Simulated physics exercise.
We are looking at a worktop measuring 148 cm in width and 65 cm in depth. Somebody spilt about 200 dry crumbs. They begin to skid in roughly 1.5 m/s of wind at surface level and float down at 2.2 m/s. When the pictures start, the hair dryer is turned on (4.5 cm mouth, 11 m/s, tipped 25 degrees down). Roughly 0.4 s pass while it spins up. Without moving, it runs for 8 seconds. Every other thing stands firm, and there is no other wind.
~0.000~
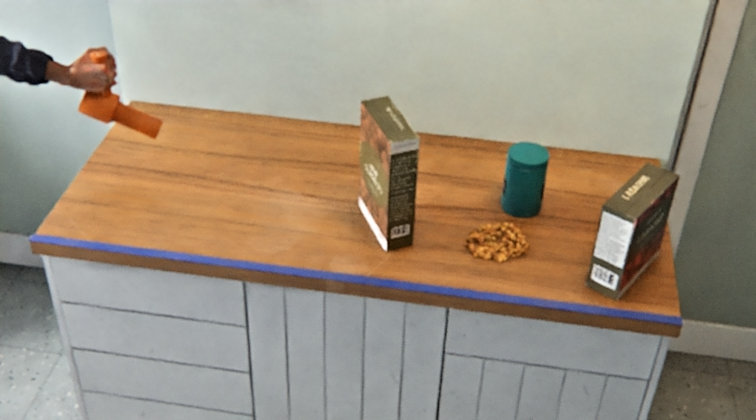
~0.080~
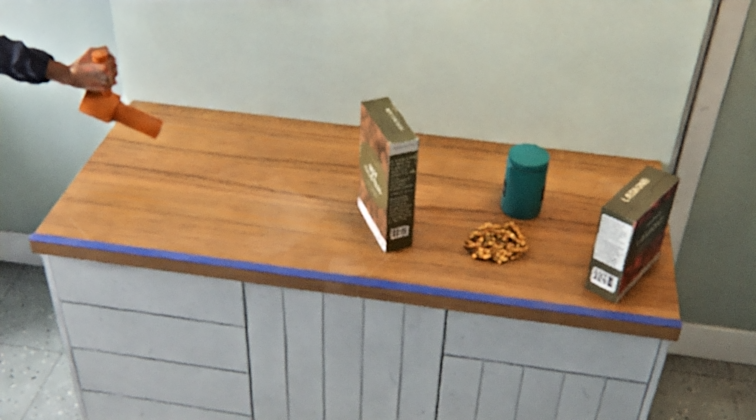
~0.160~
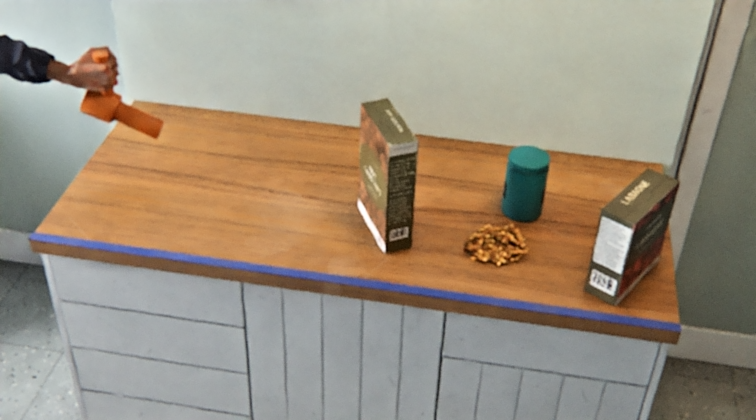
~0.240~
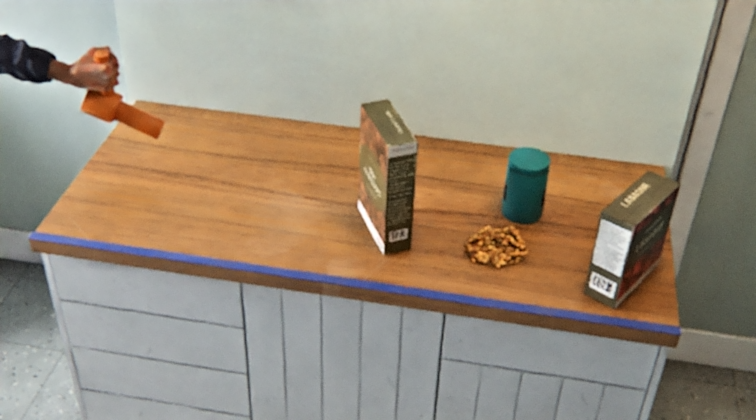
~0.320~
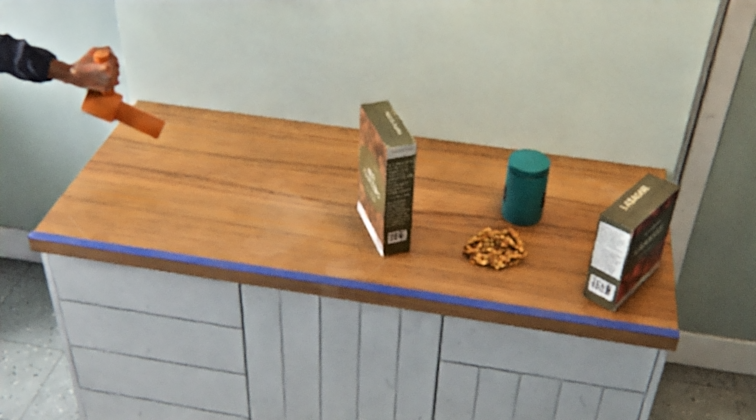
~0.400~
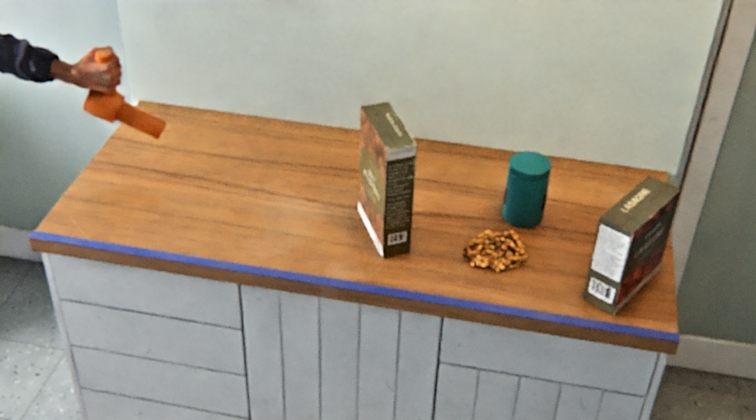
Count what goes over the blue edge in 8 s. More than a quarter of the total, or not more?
Not more than a quarter.
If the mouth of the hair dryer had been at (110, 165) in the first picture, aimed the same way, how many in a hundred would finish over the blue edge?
0 per cent.
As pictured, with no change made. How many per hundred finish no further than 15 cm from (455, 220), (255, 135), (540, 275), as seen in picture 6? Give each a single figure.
Taking the spots one by one, around 30 %, 0 % and 70 %.
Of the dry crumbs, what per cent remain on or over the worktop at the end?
Roughly 100 %.
After 1.6 s, 38 % are on the move or not yet settled, 0 % are over the blue edge; the middle of those still in play is near (492, 247).
After 2.6 s, 36 % are on the move or not yet settled, 0 % are over the blue edge; the middle of those still in play is near (492, 247).
After 4.4 s, 33 % are on the move or not yet settled, 0 % are over the blue edge; the middle of those still in play is near (492, 247).
After 8.0 s, at the end, 0 % are over the blue edge; the middle of those still in play is near (492, 247).
